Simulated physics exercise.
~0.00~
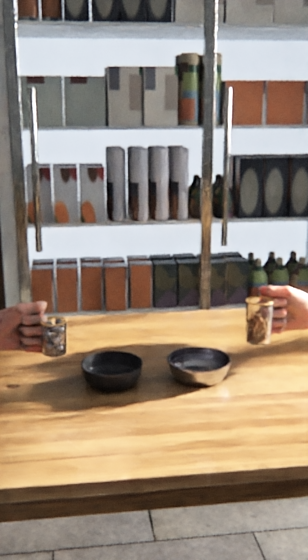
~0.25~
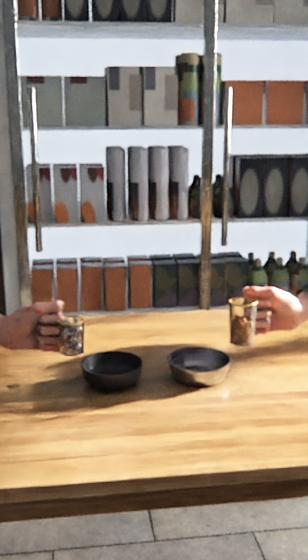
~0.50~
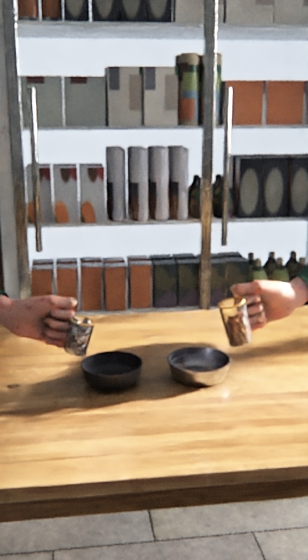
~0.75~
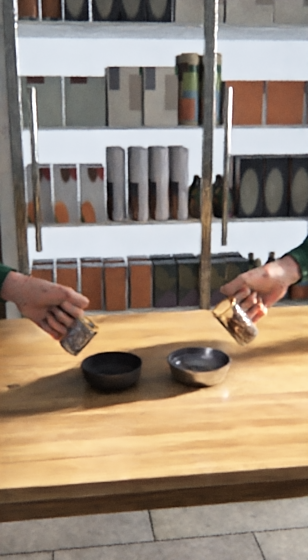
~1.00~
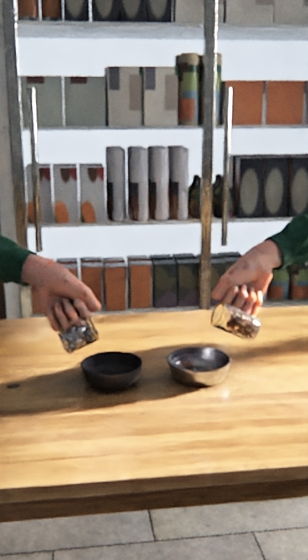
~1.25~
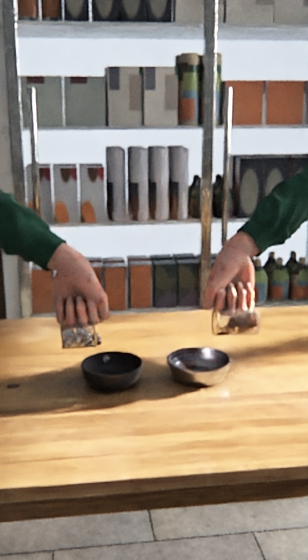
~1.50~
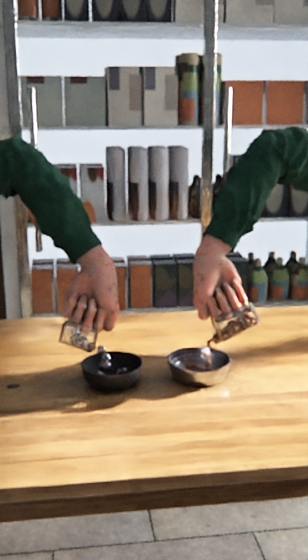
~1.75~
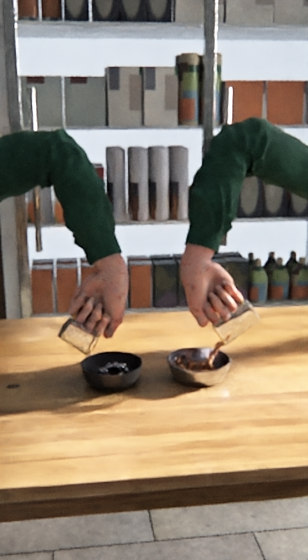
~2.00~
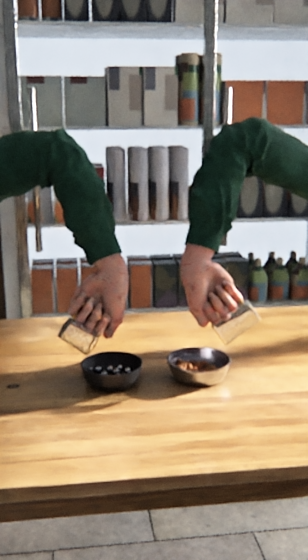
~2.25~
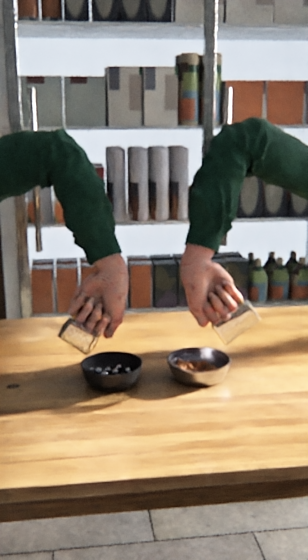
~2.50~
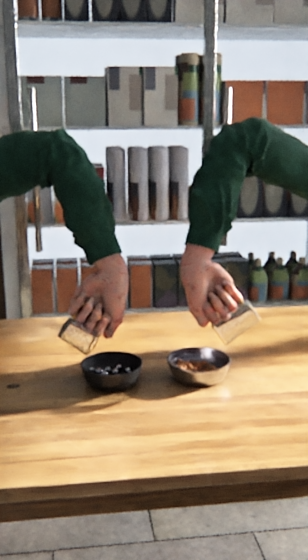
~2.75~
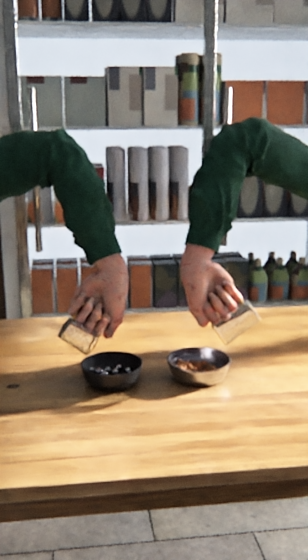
At a wooden table before shelves of boxes and bottles, two hands in green sleeves bring small clear cups inward and tip them over two dark bowls. Small pieces pour out, pale on the left and brown on the right, and settle in the bowls while the emptied cups stay tilted above.
